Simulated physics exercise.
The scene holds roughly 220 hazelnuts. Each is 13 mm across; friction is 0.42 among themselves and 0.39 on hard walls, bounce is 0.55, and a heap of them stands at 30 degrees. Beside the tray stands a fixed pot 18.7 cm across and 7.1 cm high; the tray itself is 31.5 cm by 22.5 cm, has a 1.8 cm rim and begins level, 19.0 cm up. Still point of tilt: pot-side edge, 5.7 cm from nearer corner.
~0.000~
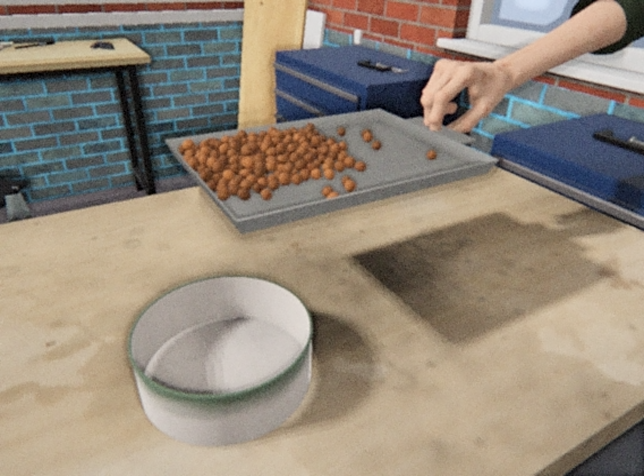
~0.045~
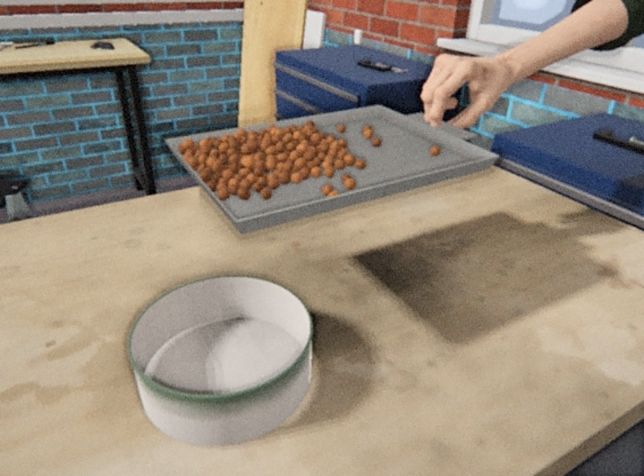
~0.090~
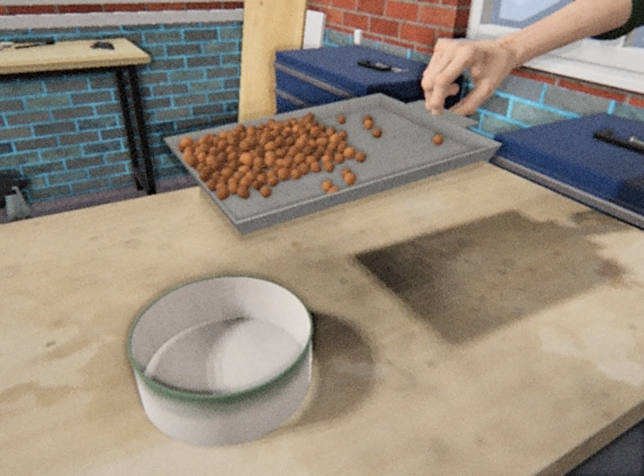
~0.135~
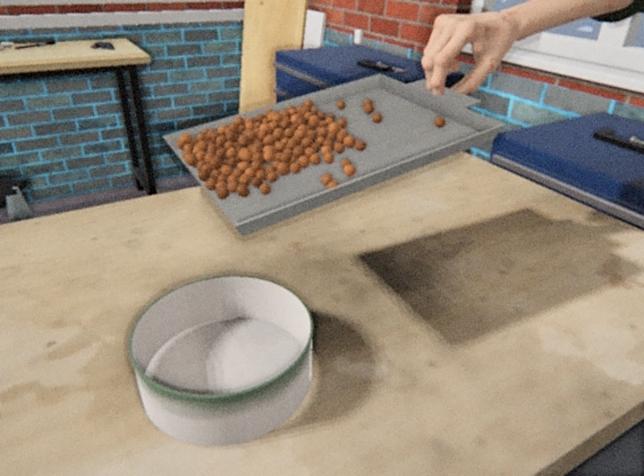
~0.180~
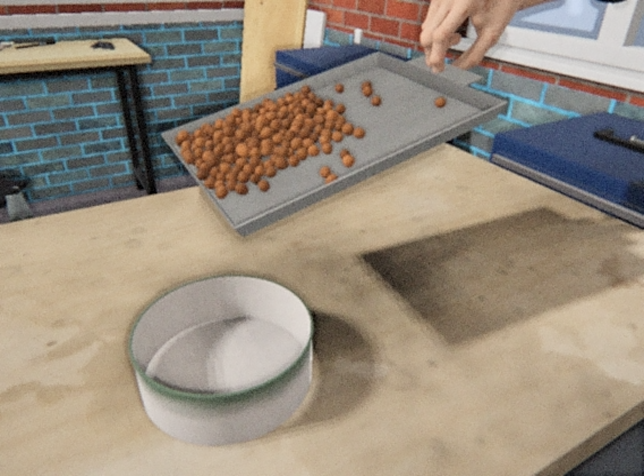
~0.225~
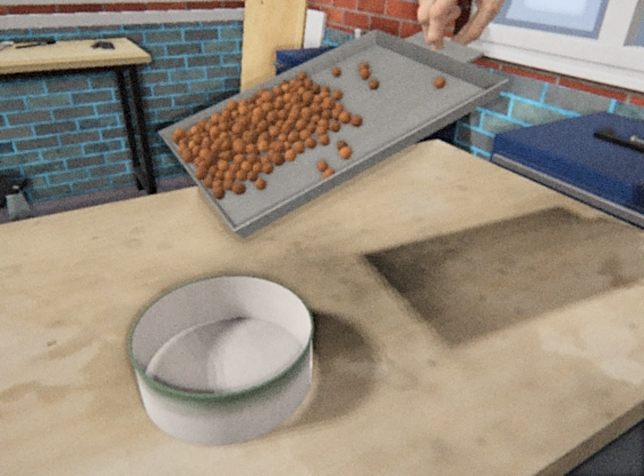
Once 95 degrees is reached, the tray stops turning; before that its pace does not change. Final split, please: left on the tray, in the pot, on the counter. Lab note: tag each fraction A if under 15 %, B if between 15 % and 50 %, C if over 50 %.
Left on the tray = A, pot = C, counter = B.
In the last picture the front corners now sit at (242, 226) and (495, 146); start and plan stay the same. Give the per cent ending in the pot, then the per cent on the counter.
Pot 80, counter 20.
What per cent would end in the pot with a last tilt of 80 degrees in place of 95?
I'd put it at close to 70 per cent.
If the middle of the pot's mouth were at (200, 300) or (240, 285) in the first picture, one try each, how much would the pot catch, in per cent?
Near 55 and 10 percent, one try each.
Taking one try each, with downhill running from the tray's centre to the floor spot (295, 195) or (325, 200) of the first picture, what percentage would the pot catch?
Estimate: Some 90 % and some 75 % respectively.
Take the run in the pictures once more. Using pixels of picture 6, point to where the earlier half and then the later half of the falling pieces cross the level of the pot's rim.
At roughly (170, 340) first, later on at (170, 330).
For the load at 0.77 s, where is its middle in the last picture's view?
Approx. (178, 216).
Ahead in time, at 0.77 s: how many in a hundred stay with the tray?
Roughly 50 per cent.
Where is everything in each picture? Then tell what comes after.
The first frame shows tray tilt 0 degrees, front corners at (241, 216) and (490, 159); middle of the pieces at (274, 157); pot at (223, 326).
The second frame shows tray tilt 1 degrees, front corners at (241, 216) and (491, 155); middle of the pieces at (274, 156).
The third frame shows tray tilt 4 degrees, front corners at (240, 218) and (493, 143), lowest corner left front; middle of the pieces at (273, 151).
The fourth frame shows tray tilt 9 degrees, front corners at (239, 219) and (496, 124), lowest corner left front; middle of the pieces at (272, 144).
The fifth frame shows tray tilt 14 degrees, front corners at (238, 221) and (498, 102), lowest corner left front; middle of the pieces at (270, 136).
The sixth frame shows tray tilt 19 degrees, front corners at (238, 223) and (499, 80), lowest corner left front; middle of the pieces at (267, 128); pot at (224, 326). Its pace works out near 115 degrees a second.
After 0.55 s, tilt 56 degrees; the tray holds 100 %, the pot 0 %.
Then, at 0.77 s, tilt 82 degrees; the tray holds 50 %, the pot 15 %.
Then, at 1.10 s, tilt 95 degrees; the tray holds 0 %, the pot 65 %.
At rest (2.0 s), tray 0 %, pot 70 %, counter 30 %.
